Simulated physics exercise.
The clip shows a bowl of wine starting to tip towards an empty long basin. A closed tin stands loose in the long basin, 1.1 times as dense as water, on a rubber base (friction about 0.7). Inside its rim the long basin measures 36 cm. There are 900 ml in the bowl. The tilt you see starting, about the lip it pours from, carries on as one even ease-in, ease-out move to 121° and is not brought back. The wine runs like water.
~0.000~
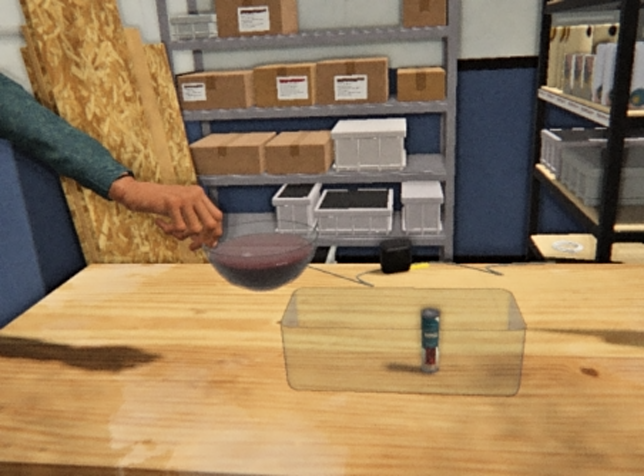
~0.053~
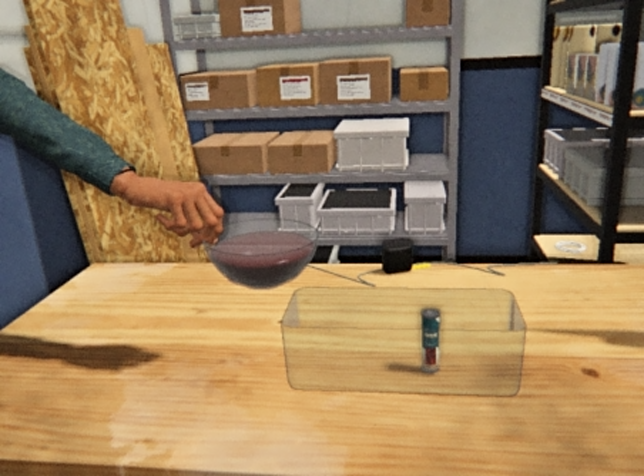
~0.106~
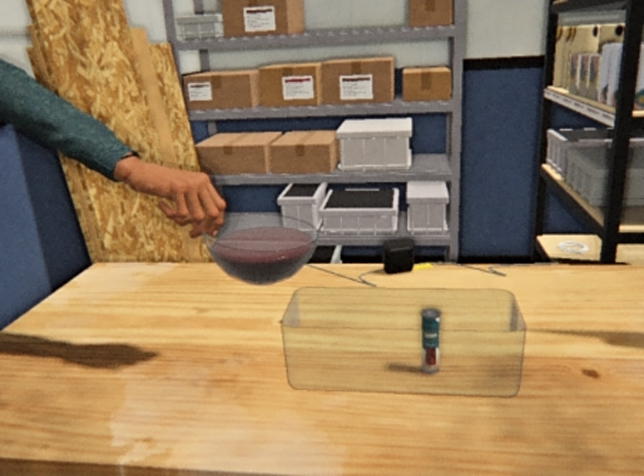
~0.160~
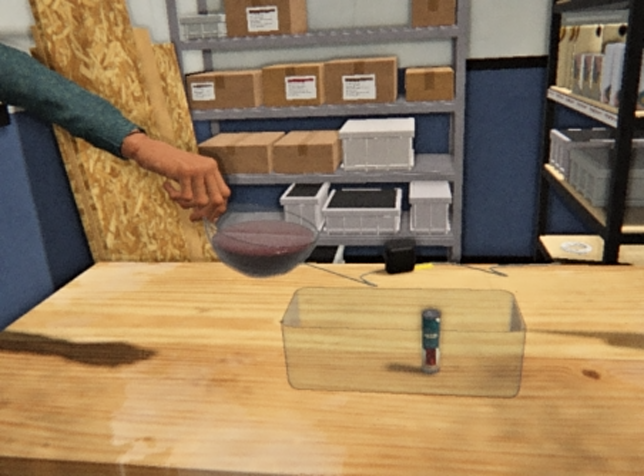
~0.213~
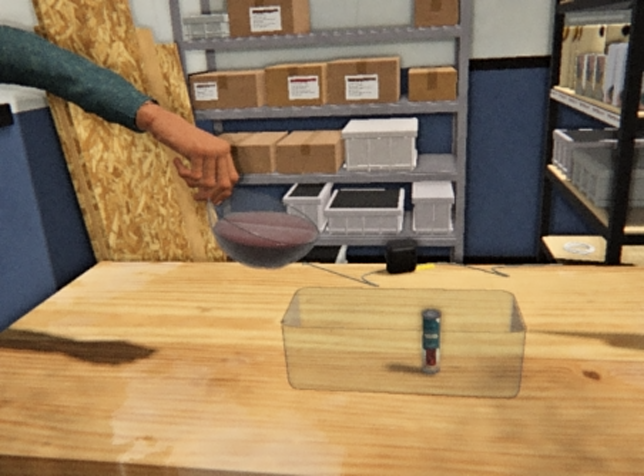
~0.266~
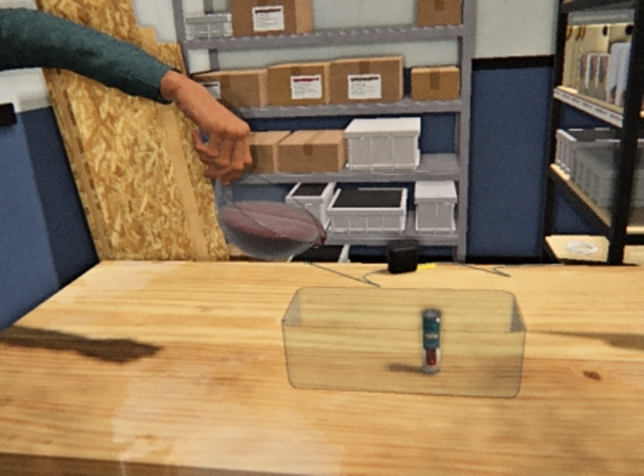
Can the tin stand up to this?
It goes over.
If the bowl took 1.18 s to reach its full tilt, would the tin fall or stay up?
The tin keeps standing.
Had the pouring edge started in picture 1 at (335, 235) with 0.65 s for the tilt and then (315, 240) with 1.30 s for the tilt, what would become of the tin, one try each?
First it falls; then it keeps standing.
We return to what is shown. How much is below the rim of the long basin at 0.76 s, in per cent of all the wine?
Some 96 per cent.
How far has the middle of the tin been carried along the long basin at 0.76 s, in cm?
About 4 cm.
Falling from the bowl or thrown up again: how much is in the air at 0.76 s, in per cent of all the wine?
Some 4 per cent.
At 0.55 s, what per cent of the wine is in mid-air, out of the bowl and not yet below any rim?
About 64 per cent.
Then, 0.55 s in, the tilt is 105° and 10 per cent is still to pour; the tin stands where it began.
Then, 0.76 s in, the tilt is 121° and 0 per cent is still to pour; the tin stands 4 cm from where it began.
Then, 0.98 s in, the tilt is 121° and 0 per cent is still to pour; the tin leans 28°.
Then, 1.22 s in, the tilt is 121° and 0 per cent is still to pour; the tin lies on its side.
Finally, the tin lies on its side.
